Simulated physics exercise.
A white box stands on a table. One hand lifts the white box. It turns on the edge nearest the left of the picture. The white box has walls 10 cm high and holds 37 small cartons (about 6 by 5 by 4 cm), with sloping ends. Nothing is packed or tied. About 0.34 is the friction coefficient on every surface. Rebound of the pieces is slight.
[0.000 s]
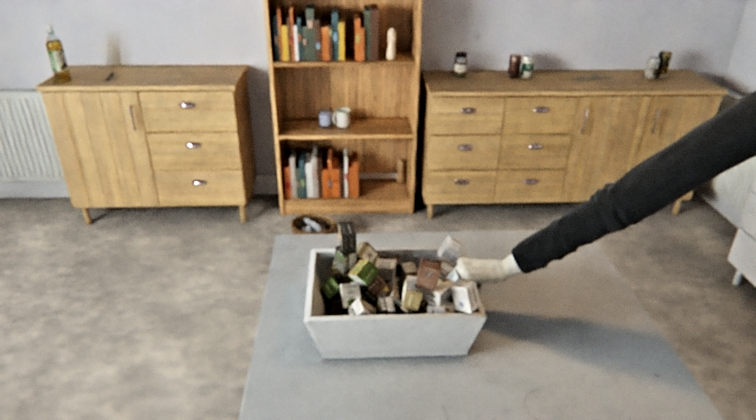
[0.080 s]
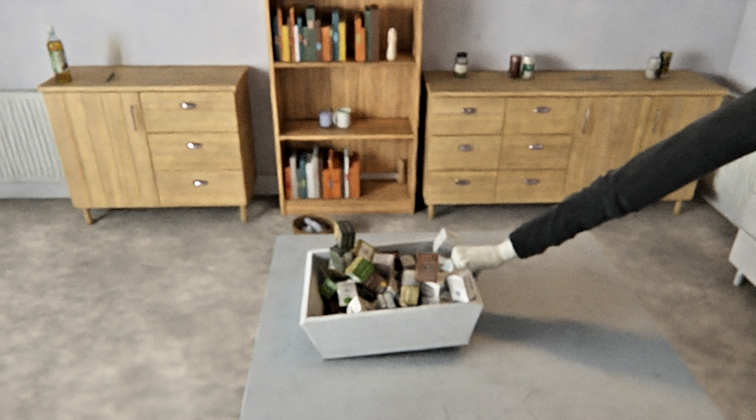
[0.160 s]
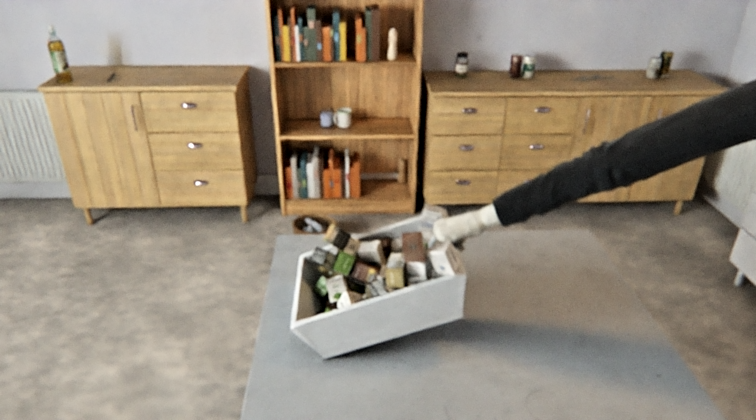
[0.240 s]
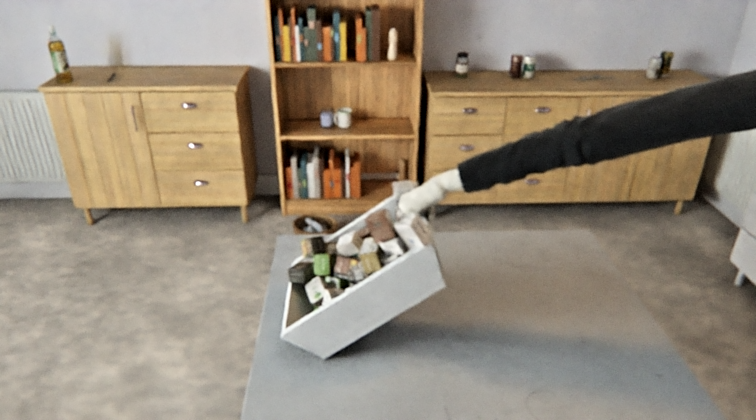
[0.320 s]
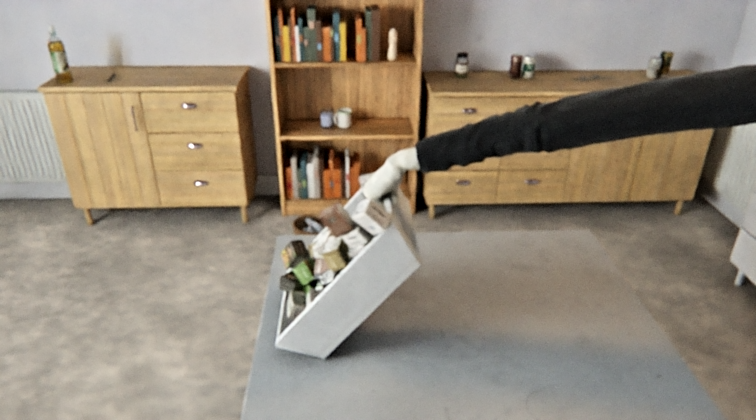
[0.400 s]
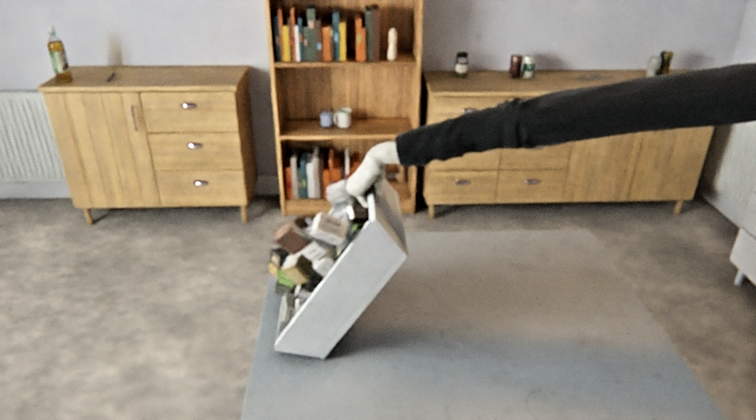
A white box full of small cartons in brown, green and white sits on a grey table in a carpeted room, seen from in front and slightly above by a still camera. Behind it stand a wooden bookcase and two wooden cabinets topped with jars and a bottle. A pale-gloved hand in a dark sleeve lifts the box's right end, tilting it steeply onto its left edge as the cartons shift leftward inside.
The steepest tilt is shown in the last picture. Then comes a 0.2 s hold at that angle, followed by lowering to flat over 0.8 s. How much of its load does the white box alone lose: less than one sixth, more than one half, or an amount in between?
My bet is the number getting out will be one sixth through one half of the total.
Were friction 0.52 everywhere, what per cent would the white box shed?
In that case white box 40 per cent.
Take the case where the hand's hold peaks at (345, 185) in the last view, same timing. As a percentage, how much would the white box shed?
The white box would shed 60 percent of its load.
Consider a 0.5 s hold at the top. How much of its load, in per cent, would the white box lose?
White box 30%.
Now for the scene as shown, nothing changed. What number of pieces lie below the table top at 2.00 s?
Around 12, roughly.
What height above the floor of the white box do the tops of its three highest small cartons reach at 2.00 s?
It stands close to 12 cm high.
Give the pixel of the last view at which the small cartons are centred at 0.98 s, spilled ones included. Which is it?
Close to (322, 302).
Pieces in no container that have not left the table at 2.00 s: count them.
My count comes to close to 1.
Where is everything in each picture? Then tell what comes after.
In the first picture (we follow the rim corner now nearest the camera), white box at (310, 319); tilt 0°; nothing out yet.
In the second picture, white box at (306, 320); tilt 6°.
In the third picture, white box at (295, 324); tilt 20°.
In the fourth picture, white box at (284, 332); tilt 36°.
In the fifth picture, white box at (277, 340); tilt 50°.
In the sixth picture, white box at (275, 344); tilt 56°; nothing out yet.
After 0.66 s, tilt 55°; 10 of 37 out of the white box.
After 0.98 s, tilt 30°; 13 of 37 out of the white box.
After 1.42 s, tilt 0°; 13 of 37 out of the white box.
When it is over (at 2.00 s), 13 of 37 out of the white box. Asked share, 13 of 37, 35 per cent.
